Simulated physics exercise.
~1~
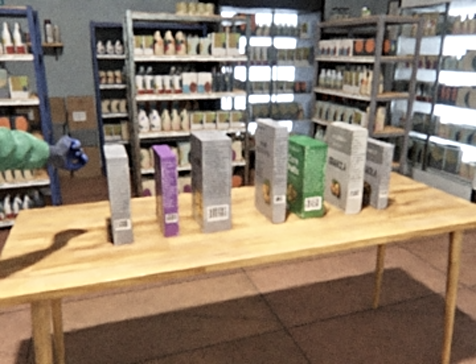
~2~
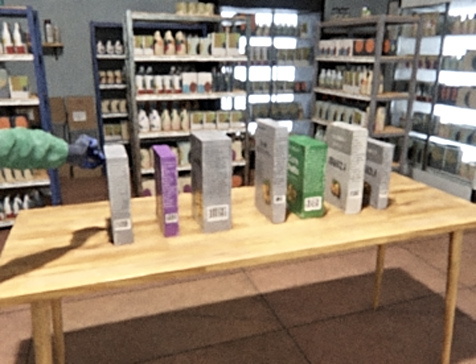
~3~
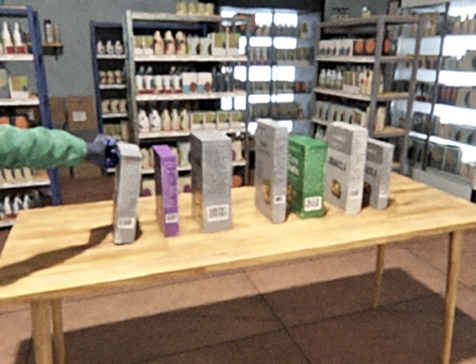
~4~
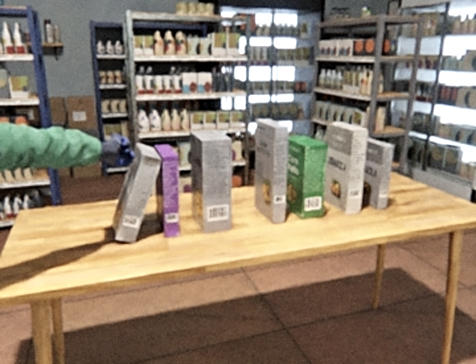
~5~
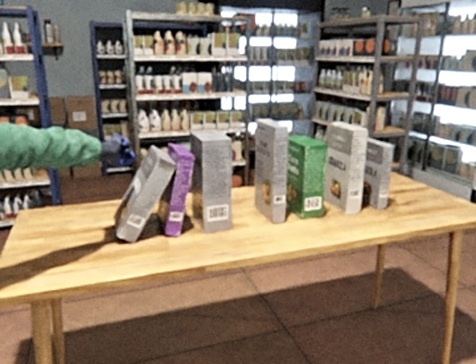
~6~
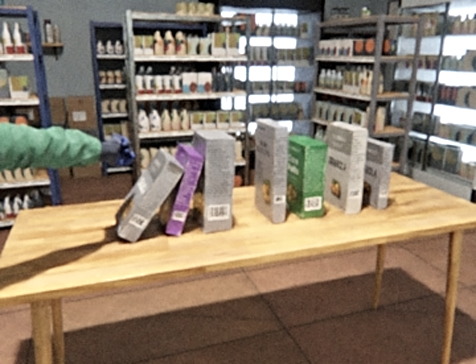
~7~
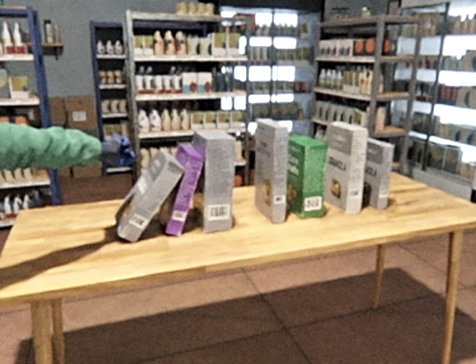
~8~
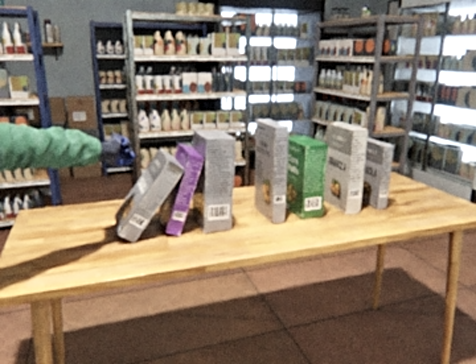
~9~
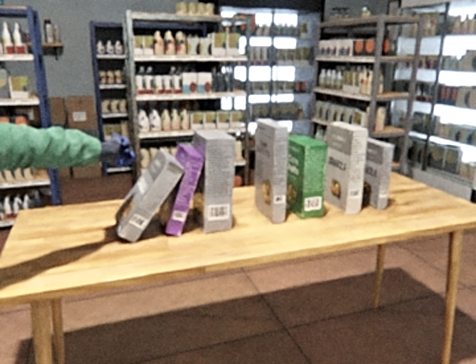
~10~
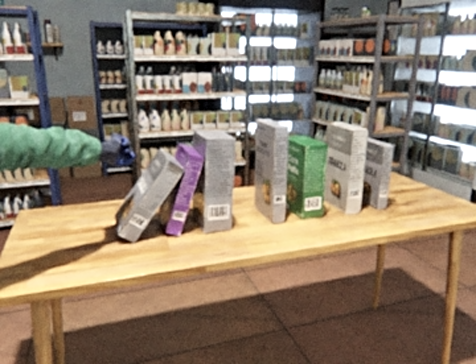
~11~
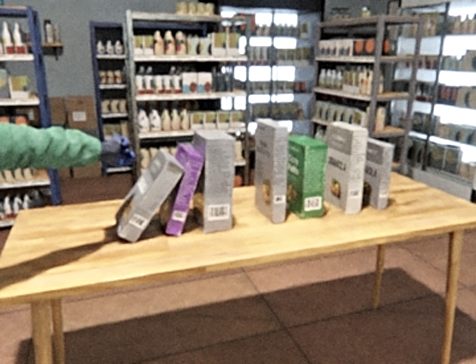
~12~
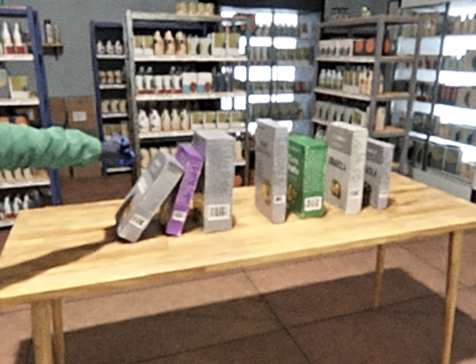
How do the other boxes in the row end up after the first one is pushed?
They do not all go down with it. The purple box is left leaning slightly to the right, and the boxes beyond it, including the green one, are still standing upright.
